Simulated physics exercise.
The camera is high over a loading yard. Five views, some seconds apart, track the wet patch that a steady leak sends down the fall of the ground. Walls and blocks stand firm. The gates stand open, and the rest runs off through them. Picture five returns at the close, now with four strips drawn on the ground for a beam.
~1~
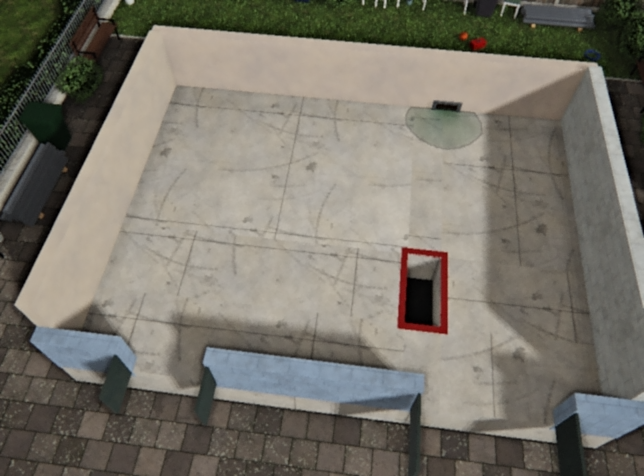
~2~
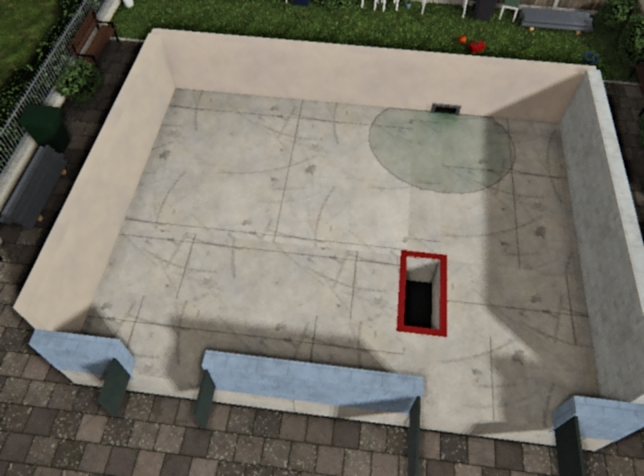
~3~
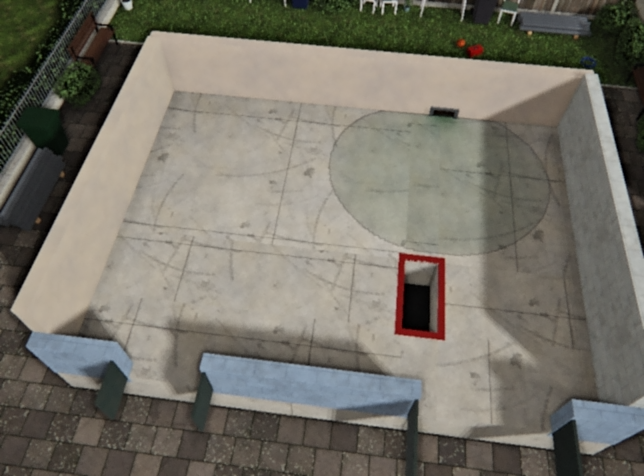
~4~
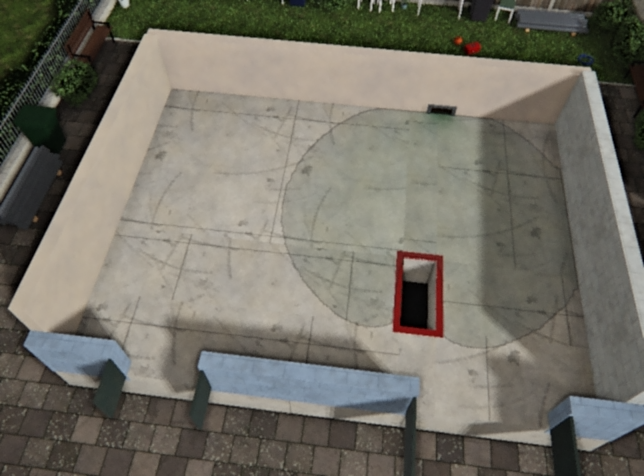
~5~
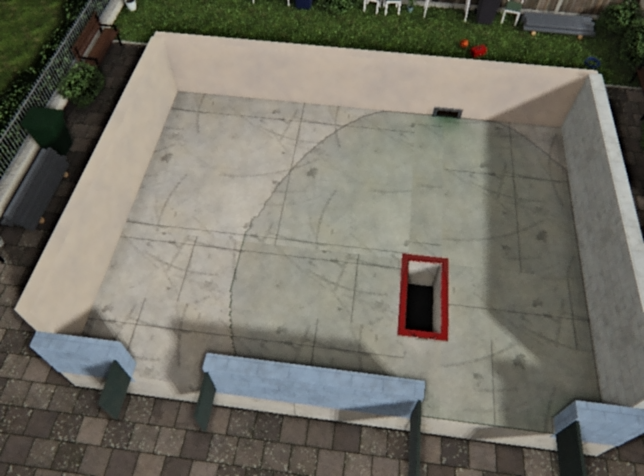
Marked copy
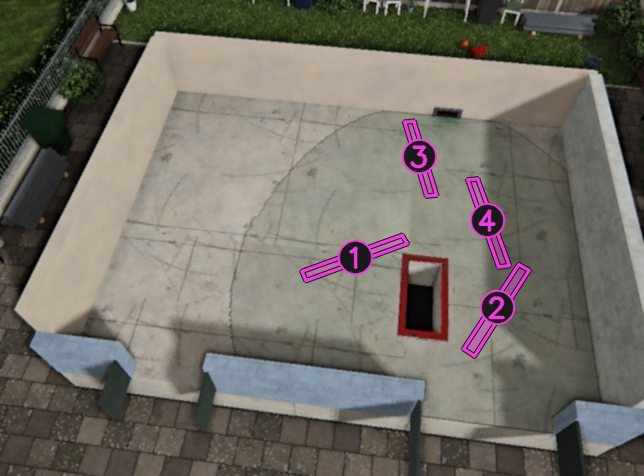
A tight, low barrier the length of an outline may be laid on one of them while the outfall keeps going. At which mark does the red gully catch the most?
The best place is 2.
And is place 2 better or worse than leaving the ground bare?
It is better.
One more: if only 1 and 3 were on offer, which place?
Here it is place 1.
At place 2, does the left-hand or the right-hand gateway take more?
The right gate.
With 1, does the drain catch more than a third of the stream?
No.
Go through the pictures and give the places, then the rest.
The first picture shows outfall at (447, 106); red gully at (424, 289); open gate at (176, 363); open gate at (484, 401); 3 % of the ground under water, visible out to (430, 141); red gully still dry.
In the second picture, 10 % of the ground under water, visible out to (447, 190); red gully still dry.
In the third picture, 23 % of the ground under water, visible out to (405, 243); red gully still dry.
In the fourth picture, 41 % of the ground under water, visible out to (339, 312); red gully taking water.
In the fifth picture, 59 % of the ground is wet; red gully taking water.
In magenta, 1 from (303, 275) to (404, 239); 2 from (469, 352) to (523, 267); 3 from (409, 121) to (431, 195); 4 from (472, 179) to (504, 266).
Choosing 1, about 22 % of the stream goes into the red gully, about 77 % out by the gates.
Choosing 2, about 31 % of the stream goes into the red gully, about 69 % out by the gates.
Choosing 3, about 17 % of the stream goes into the red gully, about 81 % out by the gates.
Choosing 4, about 21 % of the stream goes into the red gully, about 78 % out by the gates.
